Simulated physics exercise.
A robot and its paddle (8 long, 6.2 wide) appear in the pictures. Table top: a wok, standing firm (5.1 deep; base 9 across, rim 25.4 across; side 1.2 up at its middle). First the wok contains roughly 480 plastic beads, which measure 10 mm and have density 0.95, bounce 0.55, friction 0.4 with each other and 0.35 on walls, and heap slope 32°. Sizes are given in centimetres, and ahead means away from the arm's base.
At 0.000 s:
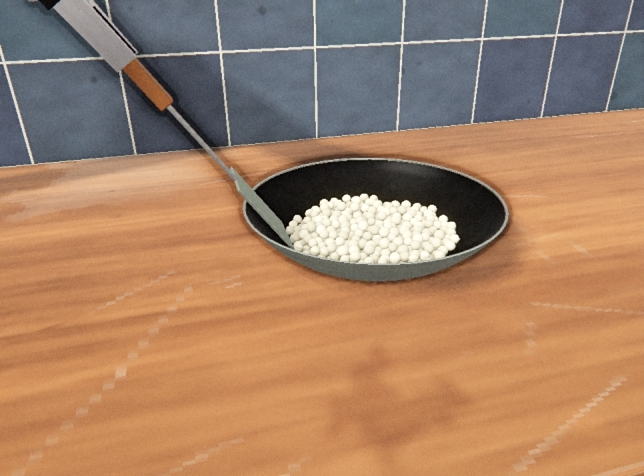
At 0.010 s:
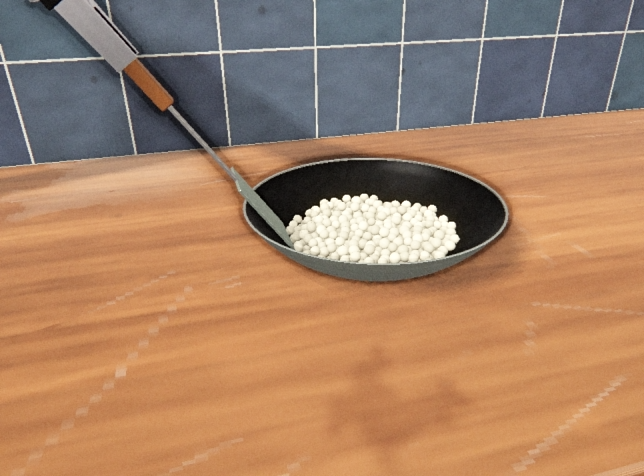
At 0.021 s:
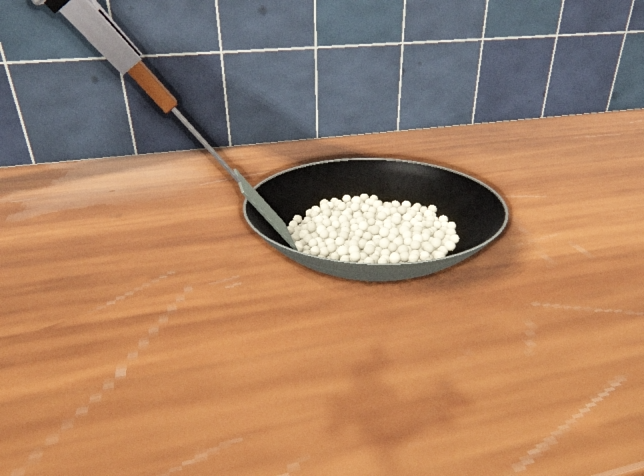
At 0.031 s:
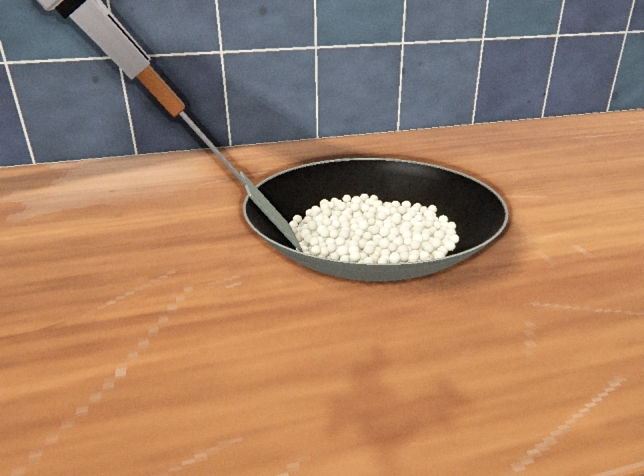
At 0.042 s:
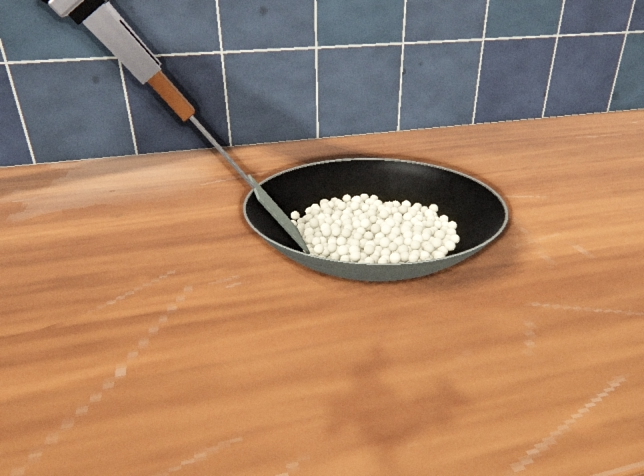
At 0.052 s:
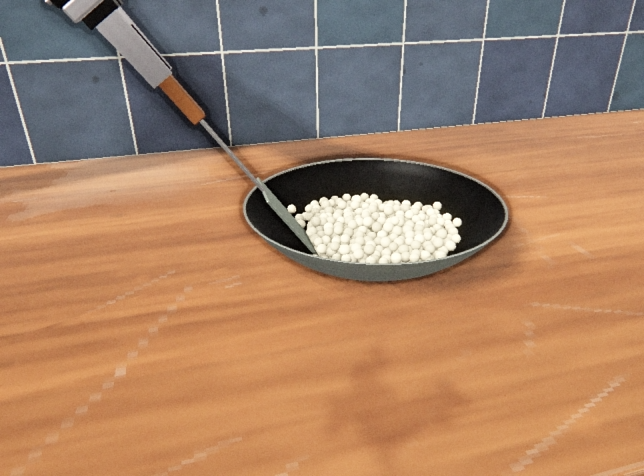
A robot arm's paddle, grey with a brown section on its shaft, slants down from the upper left into a black wok with a grey outside. The wok, holding a heap of small white beads, rests on a wood-grained tabletop before blue tiles, seen from slightly above. The paddle slides slightly rightward, nudging the heap's left edge, while wok and camera stay still.
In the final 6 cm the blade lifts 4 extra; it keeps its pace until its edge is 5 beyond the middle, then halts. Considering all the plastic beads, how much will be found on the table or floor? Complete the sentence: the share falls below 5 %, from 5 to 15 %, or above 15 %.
The share falls below 5 %.
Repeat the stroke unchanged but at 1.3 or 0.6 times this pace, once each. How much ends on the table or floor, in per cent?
I'd expect close to 5 and then close to 0 percent.
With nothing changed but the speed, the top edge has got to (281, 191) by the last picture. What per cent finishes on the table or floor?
That share would be some 10 percent.
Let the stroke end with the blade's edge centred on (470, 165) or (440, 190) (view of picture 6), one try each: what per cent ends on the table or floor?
First try roughly 20 percent, second roughly 5 percent.
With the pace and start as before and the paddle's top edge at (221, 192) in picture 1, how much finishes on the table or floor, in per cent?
Roughly 0%.
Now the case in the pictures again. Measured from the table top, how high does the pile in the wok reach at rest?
5.0 cm.
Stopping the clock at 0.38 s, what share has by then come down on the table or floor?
Close to 0 per cent of the load.
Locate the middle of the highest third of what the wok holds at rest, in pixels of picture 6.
Around (438, 214).
By 0.10 s, sloping 55°, highest piece 4 above the table; 477 in the wok.
By 0.16 s, sloping 55°, highest piece 5 above the table; 477 in the wok.
By 0.38 s, sloping 55°, highest piece 6 above the table; 474 in the wok, 3 on the table or floor.
By 1.43 s, sloping 55°, highest piece 5 above the table; 474 in the wok, 3 on the table or floor.
Final count, 474 in the wok, 3 on the table or floor. That is 1 % on the table or floor.
